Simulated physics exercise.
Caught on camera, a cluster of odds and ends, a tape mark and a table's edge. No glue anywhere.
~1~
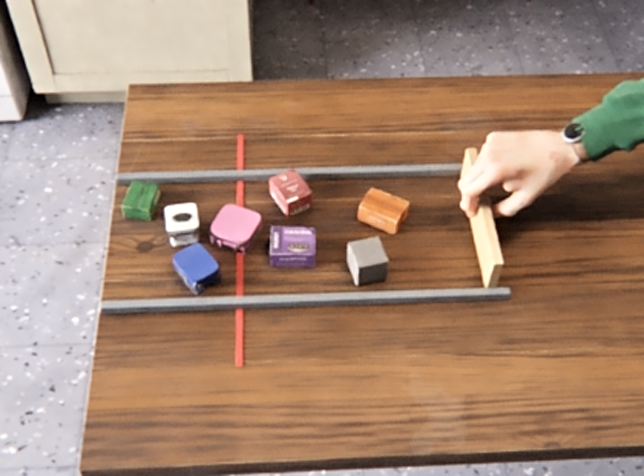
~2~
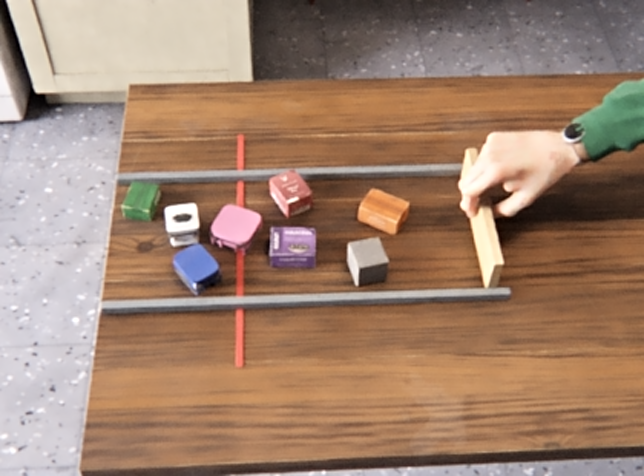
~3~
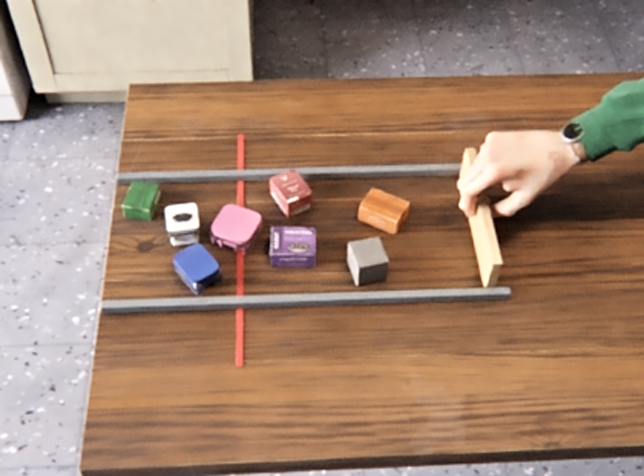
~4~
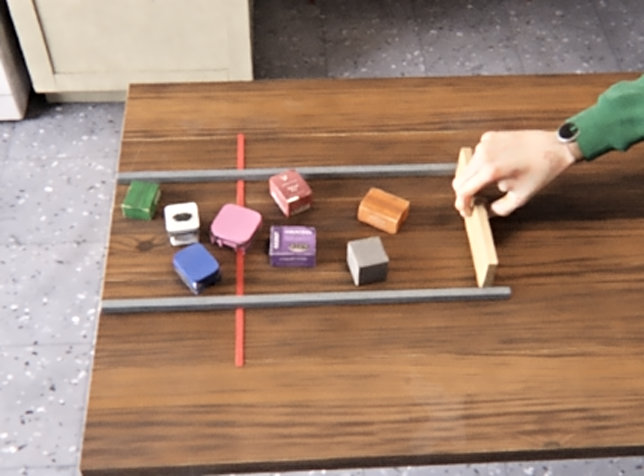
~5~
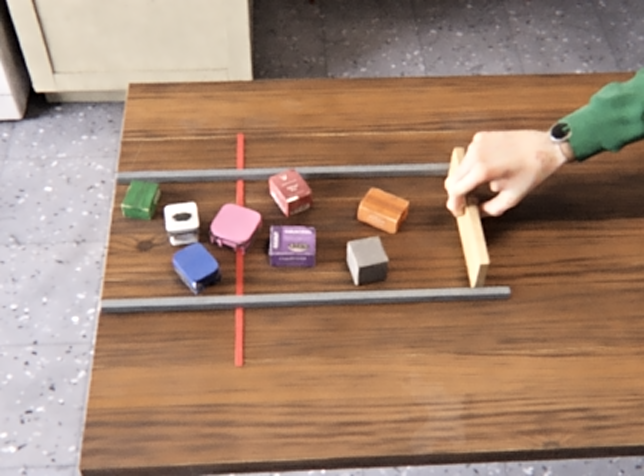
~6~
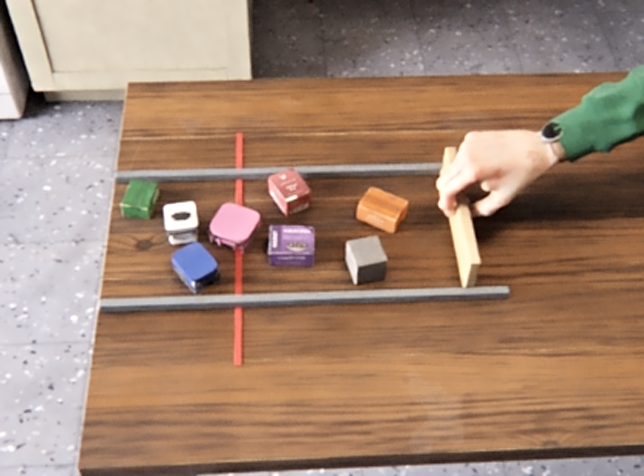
A hand in a green sleeve holds a wooden board upright between two grey rails, then slides it slightly left across the table, while the scattered small boxes and blocks around the red tape line stay where they are.
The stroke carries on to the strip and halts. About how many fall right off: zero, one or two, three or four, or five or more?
Here the number that fall off is zero.
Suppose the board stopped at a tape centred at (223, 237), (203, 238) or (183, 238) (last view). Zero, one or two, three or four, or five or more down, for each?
For each place: None; zero; 1 or 2.
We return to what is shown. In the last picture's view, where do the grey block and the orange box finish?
About (222, 264), and the other about (213, 218).
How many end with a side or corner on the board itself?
The number is 3.
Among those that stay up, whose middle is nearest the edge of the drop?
The green box.
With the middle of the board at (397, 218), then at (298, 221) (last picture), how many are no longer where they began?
1 and 6.
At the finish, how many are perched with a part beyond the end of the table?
Overhanging: 0.
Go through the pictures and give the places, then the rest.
The first frame shows green box (141, 201); white case (183, 225); blue case (197, 269); board (481, 217); tape (240, 238).
The second frame shows white case (183, 226); purple box (294, 247).
The third frame shows blue case (197, 269); red box (291, 193).
The fourth frame shows green box (142, 201); grey block (368, 261).
The fifth frame shows white case (183, 225); orange box (383, 211).
The sixth frame shows green box (140, 200); white case (182, 224); blue case (196, 268); board (459, 216); tape (239, 237).
A little later, none off yet; green box at rest near (140, 200); white case at rest near (182, 224); blue case at rest near (196, 268).
Next, none off yet; green box at rest near (140, 200); white case shifted about its own width near (162, 222); blue case at rest near (196, 268).
When it is over, the number that fall off is zero.
